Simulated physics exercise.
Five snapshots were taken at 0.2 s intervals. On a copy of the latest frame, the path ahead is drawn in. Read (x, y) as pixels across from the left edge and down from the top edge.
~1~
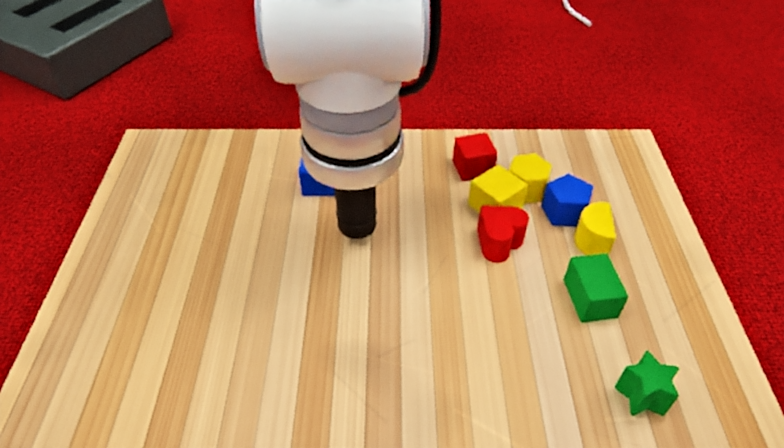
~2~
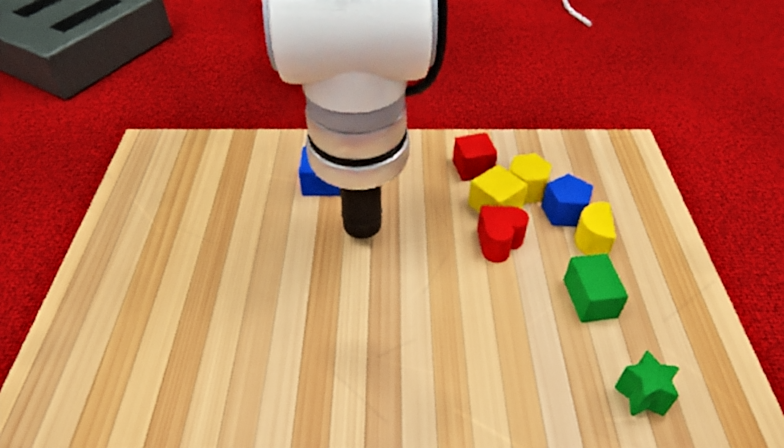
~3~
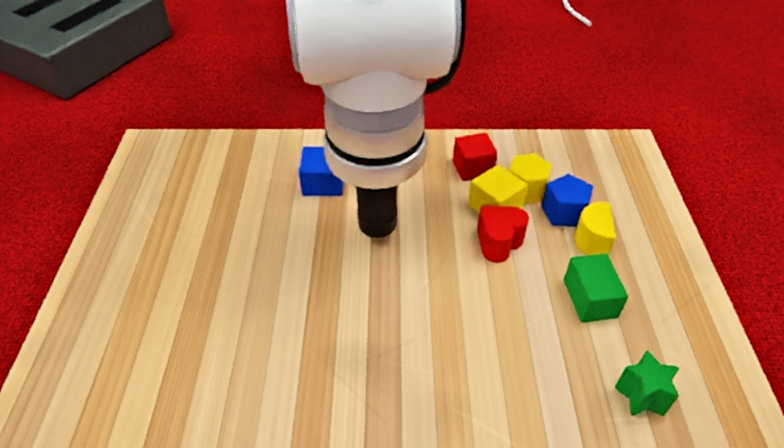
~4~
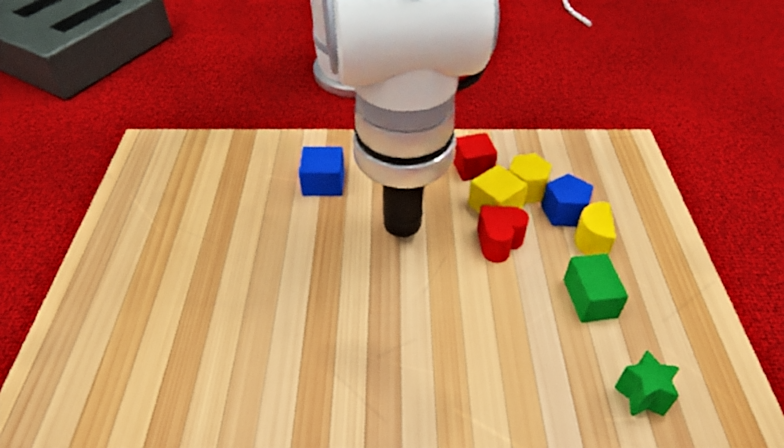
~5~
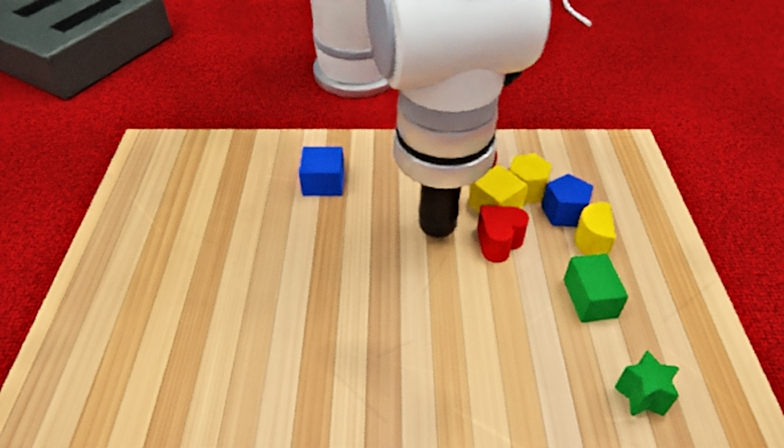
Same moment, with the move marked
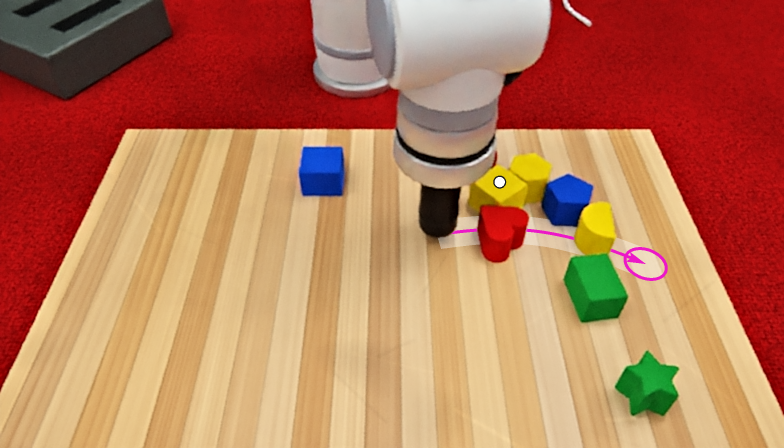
On a striped wooden board over red carpet, a robot arm's black-tipped pusher slides right toward still, colourful blocks.
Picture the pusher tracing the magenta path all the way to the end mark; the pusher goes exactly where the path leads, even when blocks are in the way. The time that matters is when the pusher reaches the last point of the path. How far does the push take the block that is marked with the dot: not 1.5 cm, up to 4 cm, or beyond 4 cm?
Shift of 1.5 to 4 cm.
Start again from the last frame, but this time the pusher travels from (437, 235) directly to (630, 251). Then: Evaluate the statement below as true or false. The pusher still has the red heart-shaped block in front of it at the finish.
It is false.
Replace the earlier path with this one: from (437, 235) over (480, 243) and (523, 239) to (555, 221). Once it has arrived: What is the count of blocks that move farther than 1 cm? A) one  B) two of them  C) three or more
Correct choice: C.
The drawn path runs from (437, 235) via (505, 229) and (575, 239), ending at (646, 264); the dot is on the yellow square.
The first path, step by step. One third of the way, pusher (508, 219); yellow square (518, 179), turned 25° anticlockwise; red heart-shaped block (539, 229), turned 65° clockwise; yellow hexagon (536, 157), turned 25° anticlockwise.
Two thirds of the way, pusher (579, 229); yellow square (528, 178), turned 40° anticlockwise; red heart-shaped block (558, 240), turned 110° clockwise; yellow hexagon (537, 153), turned 35° anticlockwise; blue pentagonal block (585, 187), turned 40° anticlockwise; yellow half-round block (622, 223).
At the end, pusher (650, 254); yellow square (528, 178), turned 40° anticlockwise; red heart-shaped block (558, 240), turned 110° clockwise; yellow hexagon (537, 153), turned 35° anticlockwise; blue pentagonal block (585, 187), turned 45° anticlockwise; yellow half-round block (694, 237), turned 45° anticlockwise.
